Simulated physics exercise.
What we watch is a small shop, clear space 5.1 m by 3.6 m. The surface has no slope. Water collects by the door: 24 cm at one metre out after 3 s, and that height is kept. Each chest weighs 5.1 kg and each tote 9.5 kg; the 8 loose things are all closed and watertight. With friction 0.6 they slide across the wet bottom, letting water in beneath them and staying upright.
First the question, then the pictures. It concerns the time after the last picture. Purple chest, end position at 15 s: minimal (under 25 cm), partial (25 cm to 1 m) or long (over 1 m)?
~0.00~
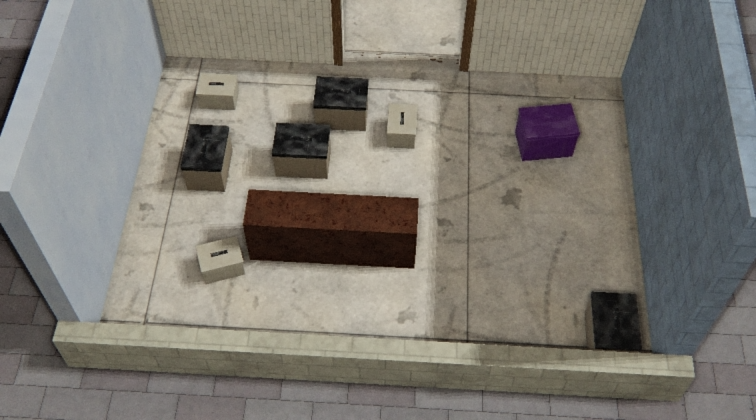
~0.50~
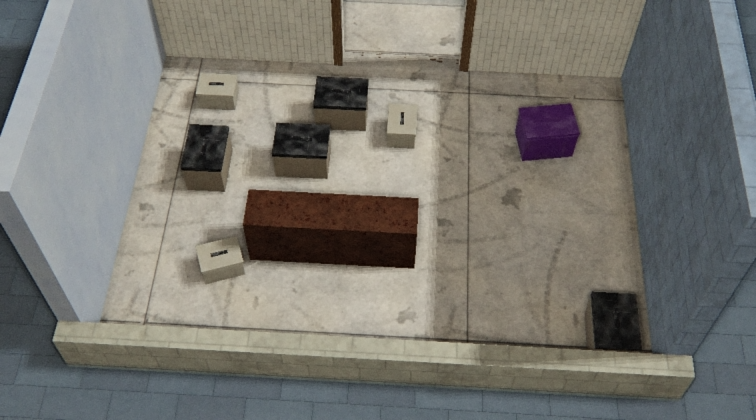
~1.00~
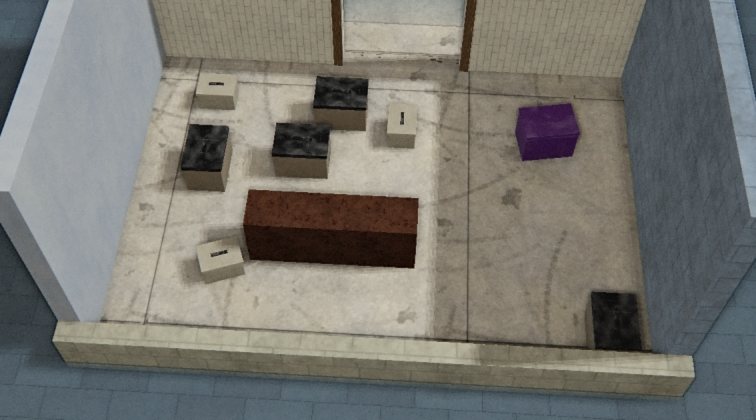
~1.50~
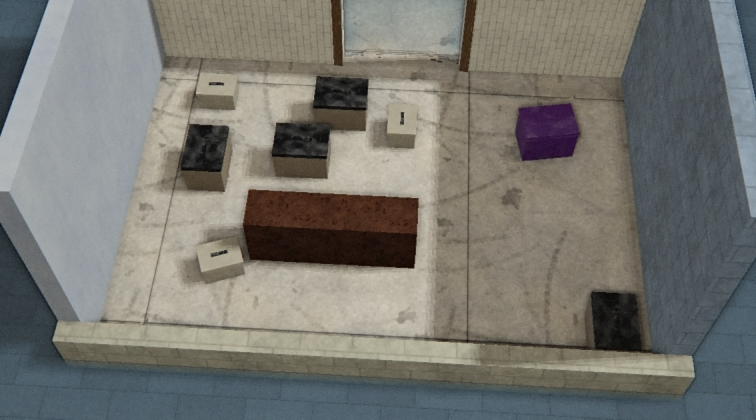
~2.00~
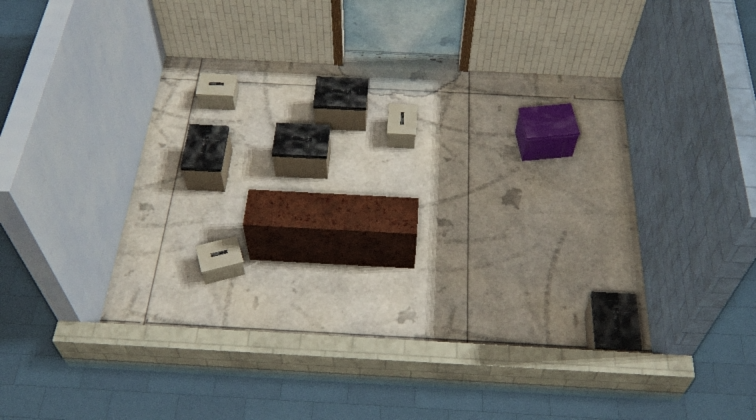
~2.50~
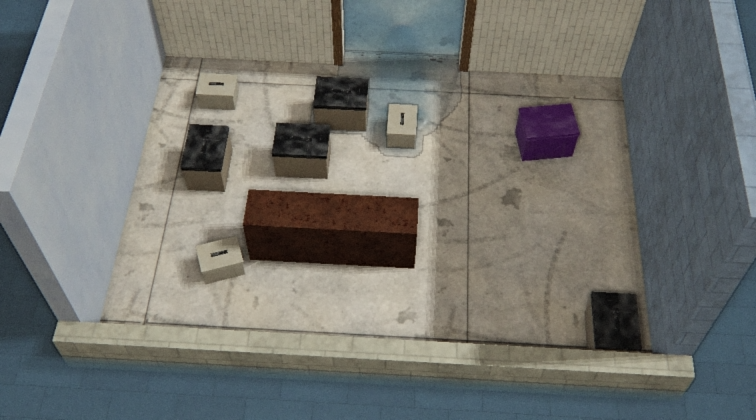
It ends up a bit off.
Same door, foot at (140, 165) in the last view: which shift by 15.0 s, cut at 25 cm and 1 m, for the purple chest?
That would leave the purple chest a long way off.
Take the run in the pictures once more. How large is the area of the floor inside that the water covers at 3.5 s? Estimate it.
Somewhere around 5.0 m2, roughly.
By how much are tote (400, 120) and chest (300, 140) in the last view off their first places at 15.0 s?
250 cm, 200 cm.
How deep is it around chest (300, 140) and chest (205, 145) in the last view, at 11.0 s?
Depths: Near 10 cm, then near 10 cm.
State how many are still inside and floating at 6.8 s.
Total: 5.
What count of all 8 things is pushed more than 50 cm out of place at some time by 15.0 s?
That adds up to 8.
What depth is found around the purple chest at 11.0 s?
Around 9 cm.
After 3.5 s the purple chest is near (549, 120), 0.0 m from its start, aground; 0 afloat.
After 6.8 s the purple chest is near (563, 123), 0.1 m from its start, aground; 5 afloat.
After 11.0 s the purple chest is near (470, 98), 0.8 m from its start, afloat; 7 afloat.
After 15.0 s the purple chest is near (601, 122), 0.5 m from its start, afloat; 8 afloat.
